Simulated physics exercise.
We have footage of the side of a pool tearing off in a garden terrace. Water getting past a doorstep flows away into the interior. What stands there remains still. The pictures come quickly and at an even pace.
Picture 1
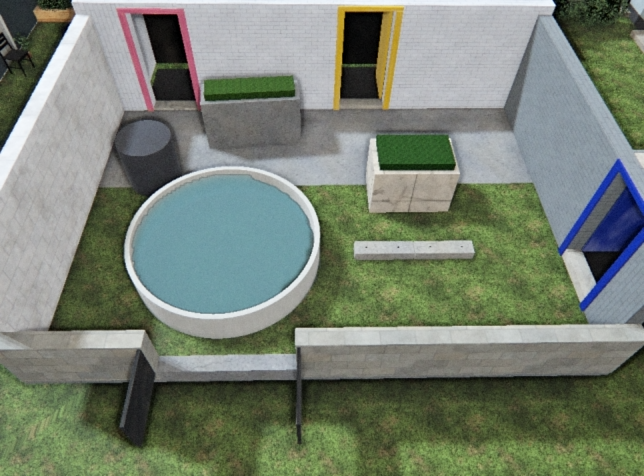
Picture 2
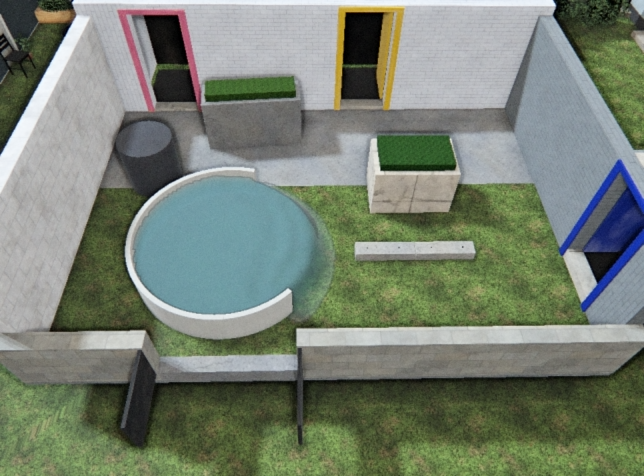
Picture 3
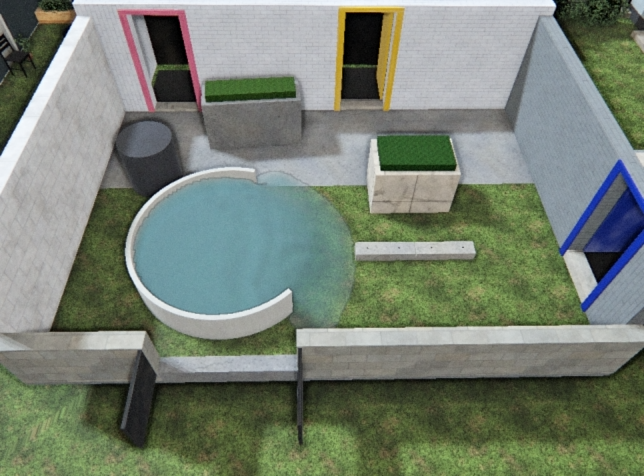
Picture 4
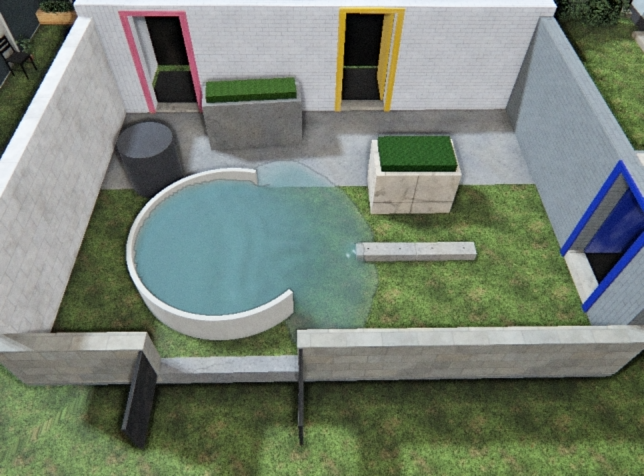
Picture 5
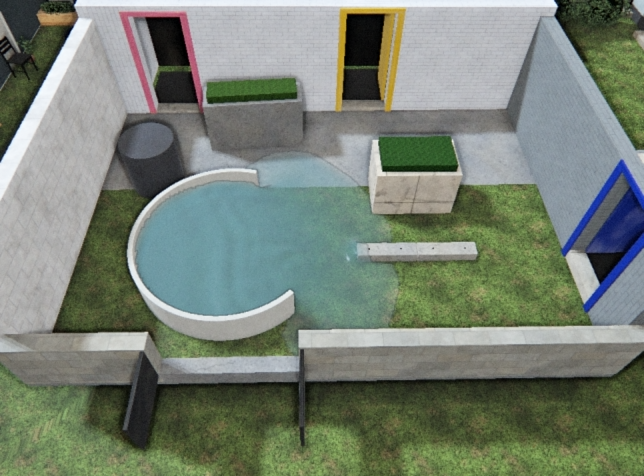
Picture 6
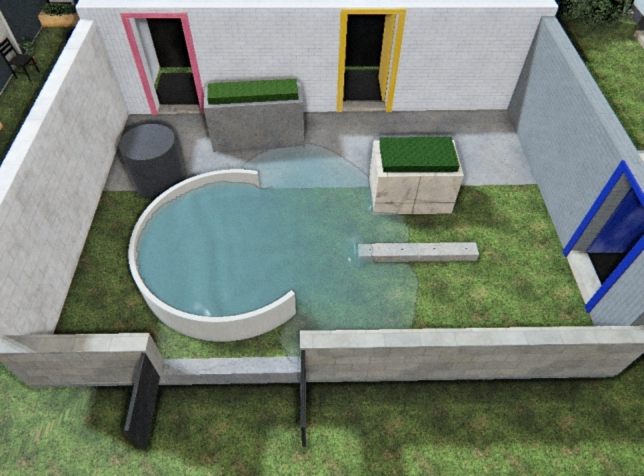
To begin with, still water fills a round white-walled pool on the grass of a walled garden terrace. The right side of the wall disappears and water pours out through the gap, then spreads rightward across the lawn, around the end of a low bench and onto the grey paving.
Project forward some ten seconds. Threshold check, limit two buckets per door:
At the end, the yellow door goes over the limit, the blue door keeps to the limit, the pink door keeps to the limit.
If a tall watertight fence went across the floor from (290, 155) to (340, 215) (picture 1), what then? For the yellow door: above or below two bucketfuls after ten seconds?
I'd say the yellow one admits under the limit.
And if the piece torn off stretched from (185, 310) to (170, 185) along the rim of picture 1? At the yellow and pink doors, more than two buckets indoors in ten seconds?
In order, the yellow one remains short, the pink one overshoots.
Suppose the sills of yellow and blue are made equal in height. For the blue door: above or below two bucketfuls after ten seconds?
Blue door: Tops the threshold.
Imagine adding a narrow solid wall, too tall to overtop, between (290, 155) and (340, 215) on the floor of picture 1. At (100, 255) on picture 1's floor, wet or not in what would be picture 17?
Spared.
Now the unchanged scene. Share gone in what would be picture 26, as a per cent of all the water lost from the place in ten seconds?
My reading is about 35 per cent.
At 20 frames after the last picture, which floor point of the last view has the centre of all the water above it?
My reading is close to (361, 231).
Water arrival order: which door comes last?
The pink one.
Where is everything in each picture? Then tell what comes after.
The first frame shows still water in the round tank at (224, 237).
In the second frame, the front is at a hidden place, out from the gap at (312, 233).
In the third frame, water pours out at (313, 234) and has run to a hidden place.
In the fourth frame, water pours out at (313, 235) and has run to a hidden place.
In the fifth frame, water pours out at (314, 236) and has run to a hidden place.
In the sixth frame, water pours out at (315, 237) and has run to (277, 149).
A moment on, water covers 35 % of the floor; the yellow door not reached, the blue door not reached, the pink door not reached.
Next, water covers 50 % of the floor; the yellow door under two buckets in, the blue door not reached, the pink door not reached.
Then, water covers 65 % of the floor; the yellow door far over two buckets in, the blue door wet at the sill, nothing in, the pink door not reached.
Later, water covers 80 % of the floor; the yellow door far over two buckets in, the blue door wet at the sill, nothing in, the pink door wet at the sill, nothing in.
In the end, water covers 90 % of the floor; the yellow door far over two buckets in, the blue door wet at the sill, nothing in, the pink door under two buckets in.
